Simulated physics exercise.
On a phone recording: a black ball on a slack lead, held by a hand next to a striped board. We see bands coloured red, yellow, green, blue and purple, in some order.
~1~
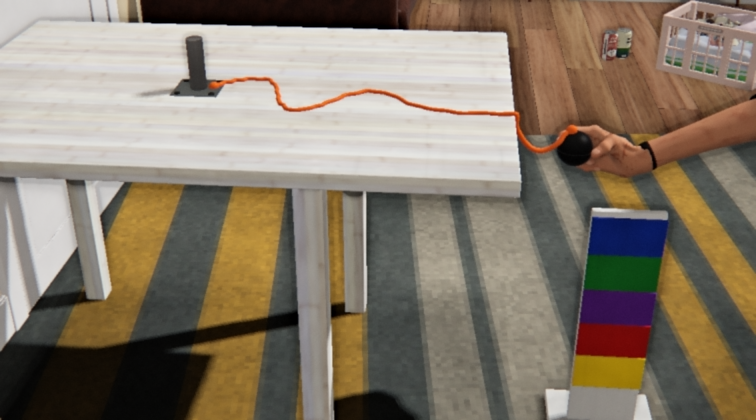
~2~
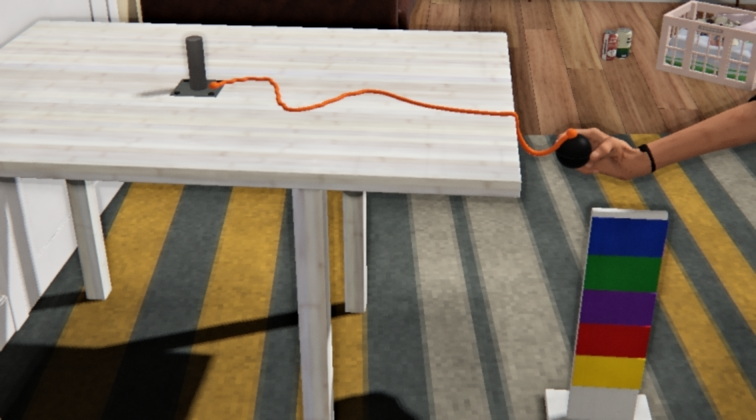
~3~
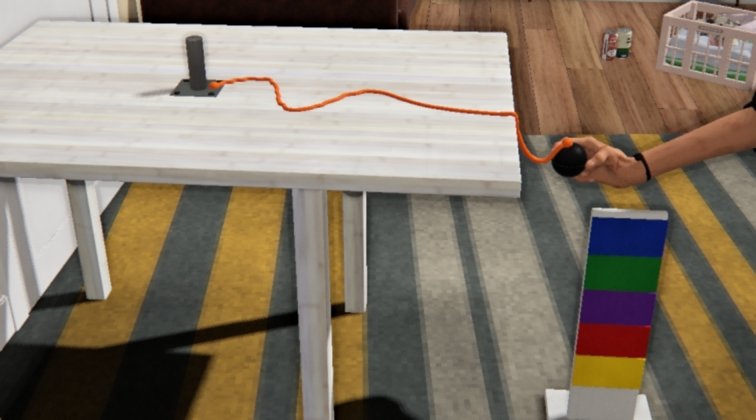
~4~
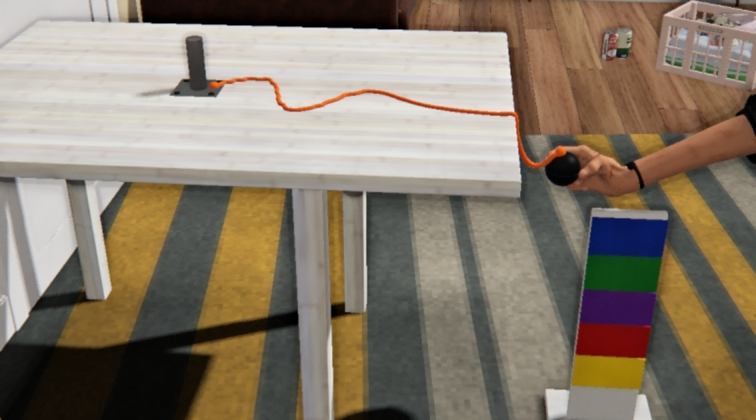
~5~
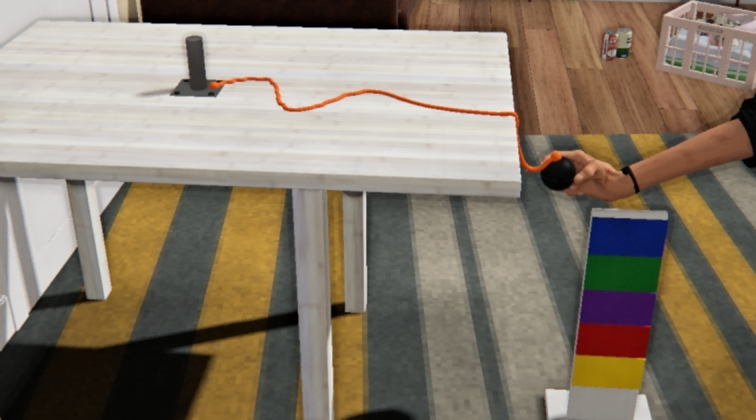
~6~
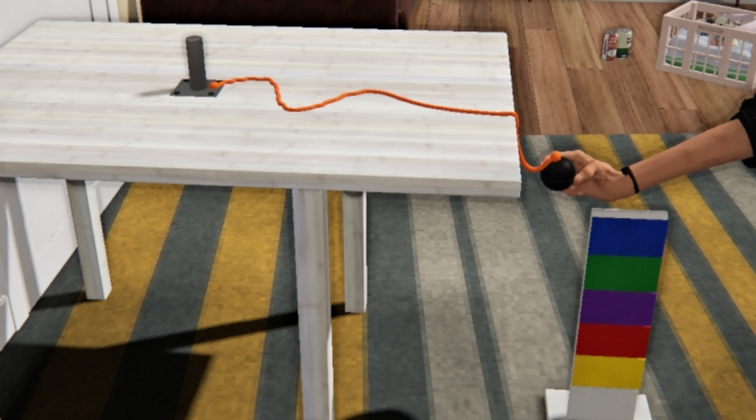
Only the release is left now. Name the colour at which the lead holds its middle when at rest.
Purple.
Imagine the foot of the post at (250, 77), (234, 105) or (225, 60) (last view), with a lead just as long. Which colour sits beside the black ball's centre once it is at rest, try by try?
Red; red; purple.
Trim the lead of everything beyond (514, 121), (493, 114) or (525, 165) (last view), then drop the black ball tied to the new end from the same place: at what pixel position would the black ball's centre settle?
So, going through them: (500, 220) first, (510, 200) next, (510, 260) last.
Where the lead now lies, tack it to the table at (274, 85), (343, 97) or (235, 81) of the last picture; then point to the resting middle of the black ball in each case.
Approximately (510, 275), (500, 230) and (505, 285) respectively.
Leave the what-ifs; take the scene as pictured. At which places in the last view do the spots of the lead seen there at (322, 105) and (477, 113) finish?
First: (397, 102). Second: (513, 177).
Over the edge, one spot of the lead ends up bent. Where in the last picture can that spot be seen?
That point sits at about (412, 103).
Soon after, ball near (496, 282); level with green.
Then, ball near (508, 299); level with purple.
At rest, ball near (505, 299); level with purple. Its middle rests at the purple band.
